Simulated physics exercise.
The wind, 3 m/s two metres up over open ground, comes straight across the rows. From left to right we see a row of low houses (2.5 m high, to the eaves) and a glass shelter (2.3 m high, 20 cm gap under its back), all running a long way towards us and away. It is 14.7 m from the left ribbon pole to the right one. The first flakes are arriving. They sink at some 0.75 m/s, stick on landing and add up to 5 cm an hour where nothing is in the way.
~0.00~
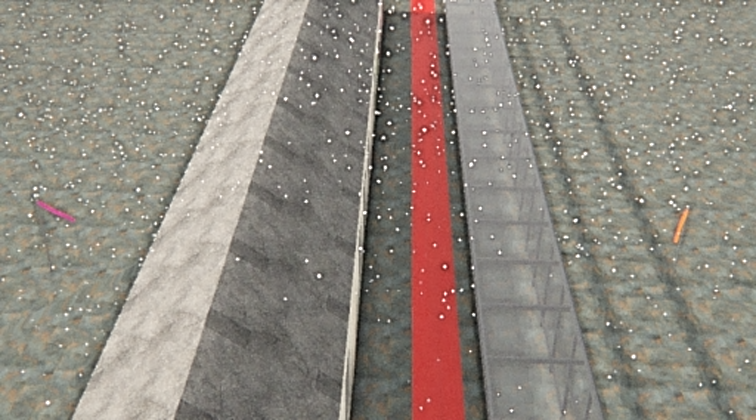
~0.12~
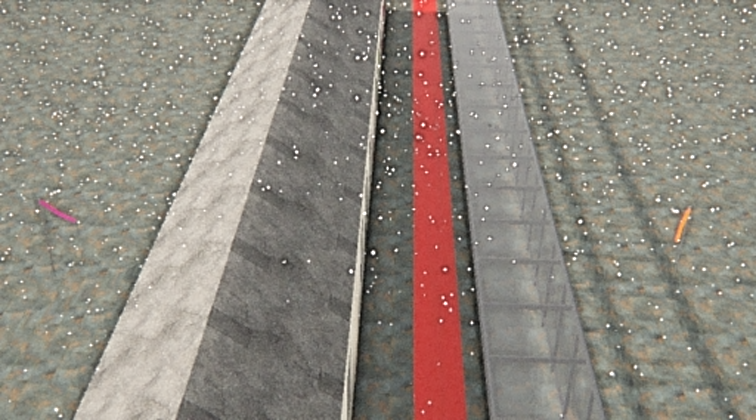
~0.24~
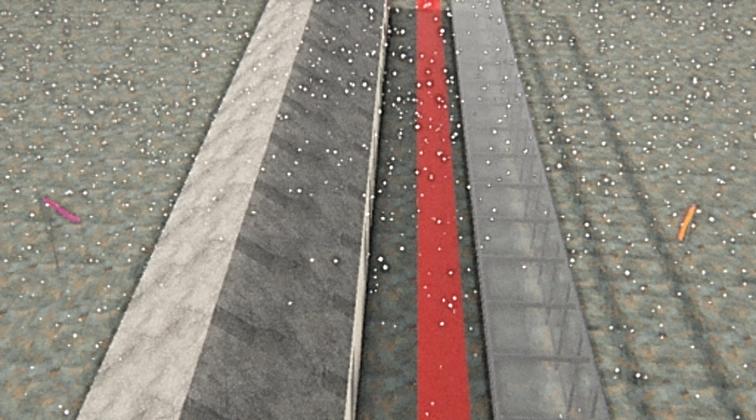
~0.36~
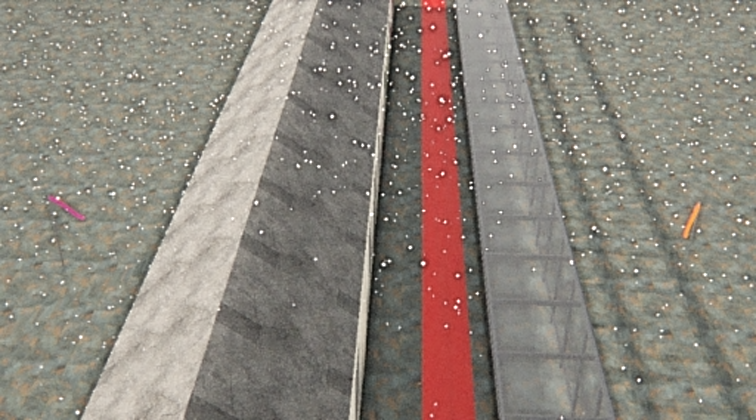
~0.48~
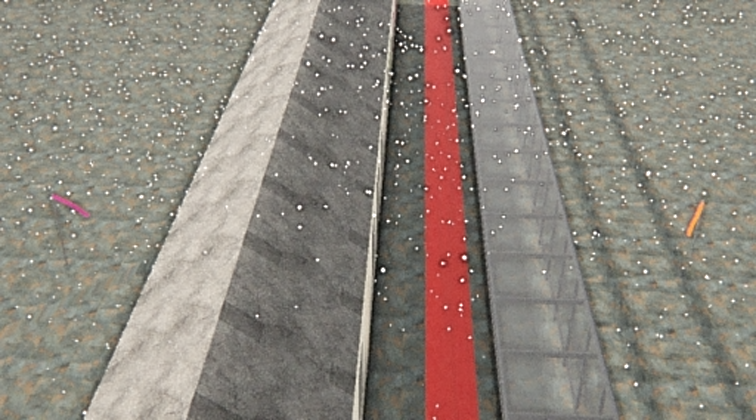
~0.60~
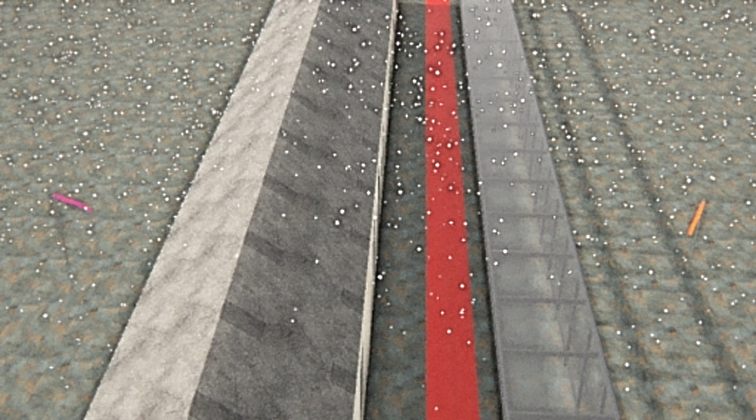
A long grey row and a glass shelter stand still while white flakes drift about.
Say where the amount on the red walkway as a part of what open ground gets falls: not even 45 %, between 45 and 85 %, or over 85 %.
On the red walkway: Between 45 and 85 % of what open ground gets.
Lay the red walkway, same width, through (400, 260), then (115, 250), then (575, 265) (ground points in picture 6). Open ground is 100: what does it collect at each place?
In turn about 100 %, 100 %, 90 %.
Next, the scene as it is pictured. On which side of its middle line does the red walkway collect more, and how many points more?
The left half, by about 15 points.
After 10 minutes open ground has 8 mm and the red walkway 6 mm.
After 30 minutes open ground has 25 mm and the red walkway 18 mm.
After 60 minutes open ground has 50 mm and the red walkway 37 mm, so the red walkway has 74 % of the open amount; the left half of it has 80 %, the right half 67 %.
